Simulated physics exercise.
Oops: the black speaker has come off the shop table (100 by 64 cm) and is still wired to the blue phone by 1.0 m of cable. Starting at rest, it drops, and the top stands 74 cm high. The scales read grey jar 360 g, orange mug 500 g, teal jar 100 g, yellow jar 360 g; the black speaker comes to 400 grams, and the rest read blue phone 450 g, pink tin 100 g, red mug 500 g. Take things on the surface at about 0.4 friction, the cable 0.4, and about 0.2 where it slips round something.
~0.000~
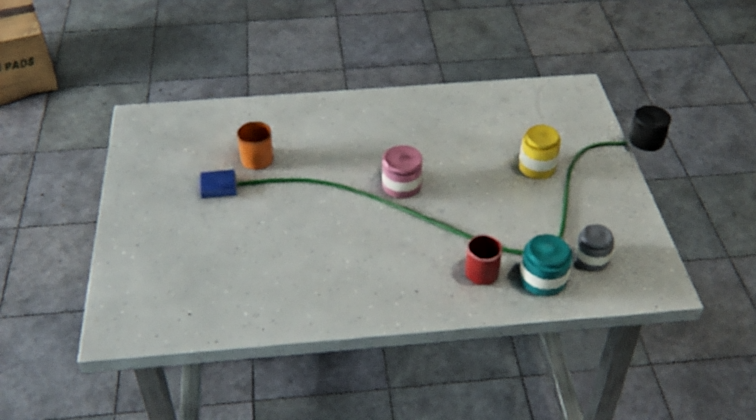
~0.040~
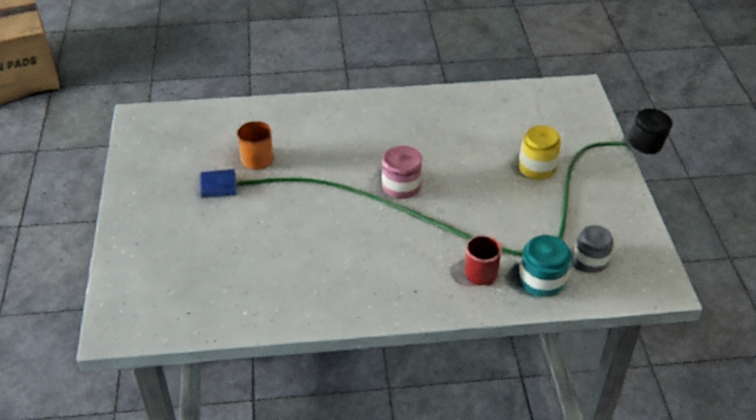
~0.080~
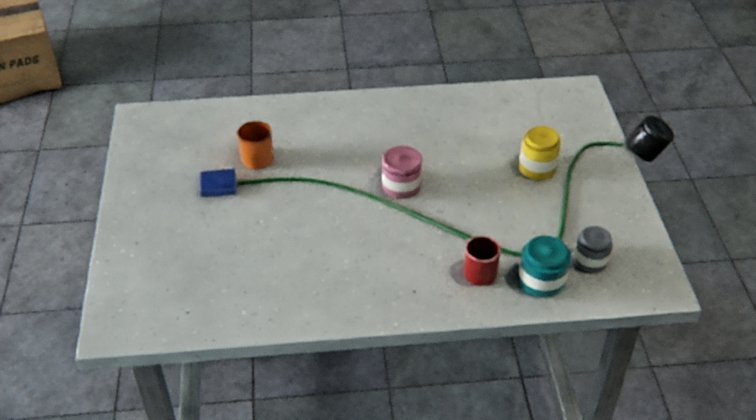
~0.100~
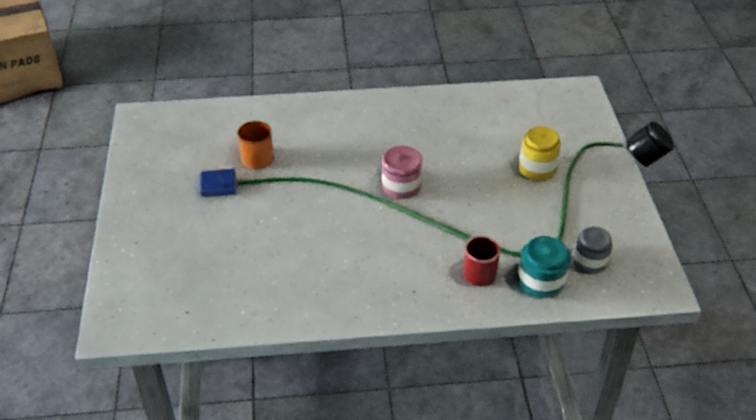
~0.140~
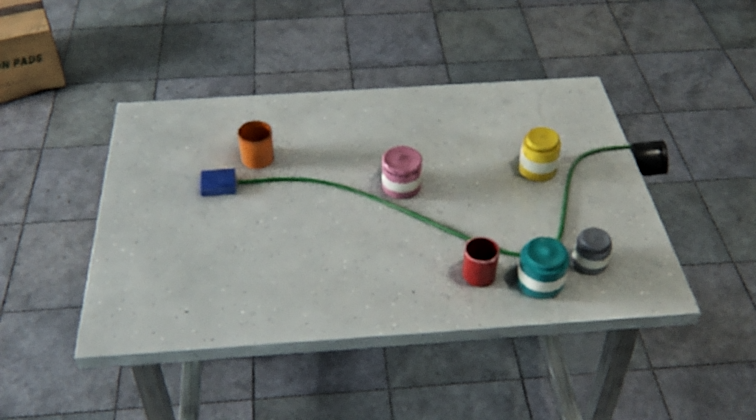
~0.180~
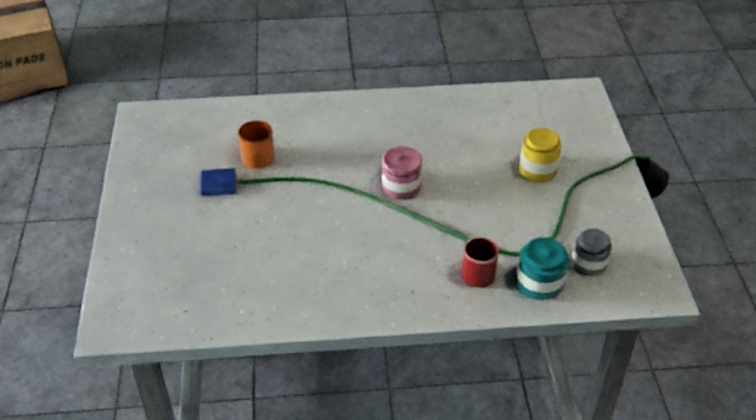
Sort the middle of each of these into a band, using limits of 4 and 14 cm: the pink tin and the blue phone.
Sorted: The pink tin between 4 and 14 cm; the blue phone above 14 cm.
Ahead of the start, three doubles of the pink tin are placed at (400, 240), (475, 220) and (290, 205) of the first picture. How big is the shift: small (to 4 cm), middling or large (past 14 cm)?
The first would move just a bit, the second a long way, the third just a bit.
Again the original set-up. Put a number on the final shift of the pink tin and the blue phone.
The pink tin moved about 10 cm and the blue phone about 20 cm.
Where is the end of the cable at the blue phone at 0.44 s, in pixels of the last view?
Roughly (281, 188).
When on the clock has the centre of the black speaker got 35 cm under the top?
Estimate: About 0.55 s.
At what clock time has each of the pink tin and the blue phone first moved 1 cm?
Times: Pink tin = 0.30 s, blue phone = 0.34 s.
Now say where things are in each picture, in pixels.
Pink tin (403, 157); blue phone (218, 180); cable runs through (582, 151) (564, 218) (395, 205) (298, 180), in the first picture.
Black speaker (653, 119); cable runs through (581, 151) (298, 179), in the second picture.
Black speaker (650, 138); cable runs through (580, 152) (298, 179), in the third picture.
Black speaker (650, 144); cable runs through (580, 152) (298, 179), in the fourth picture.
Black speaker (649, 159); cable runs through (585, 155) (298, 179), in the fifth picture.
Pink tin (402, 159); blue phone (218, 178); cable runs through (618, 165) (562, 215) (394, 206) (298, 179), in the sixth picture.
At 0.4 s, the cable's tail end at (281, 188); blue phone 8 cm off its start, pink tin 8 cm off its start, black speaker over the edge.
At 0.7 s, the cable's tail end at (314, 187); blue phone 14 cm off its start, pink tin 9 cm off its start, black speaker over the edge.
At 0.9 s, the cable's tail end at (322, 187); blue phone 16 cm off its start at (302, 182), pink tin 9 cm off its start at (403, 126), black speaker over the edge.
At 1.2 s, the cable's tail end at (323, 187); blue phone 16 cm off its start, pink tin 9 cm off its start, black speaker over the edge.
At 2.4 s, the cable's tail end at (348, 187); blue phone 20 cm off its start at (328, 182), pink tin 9 cm off its start at (403, 126), black speaker over the edge.
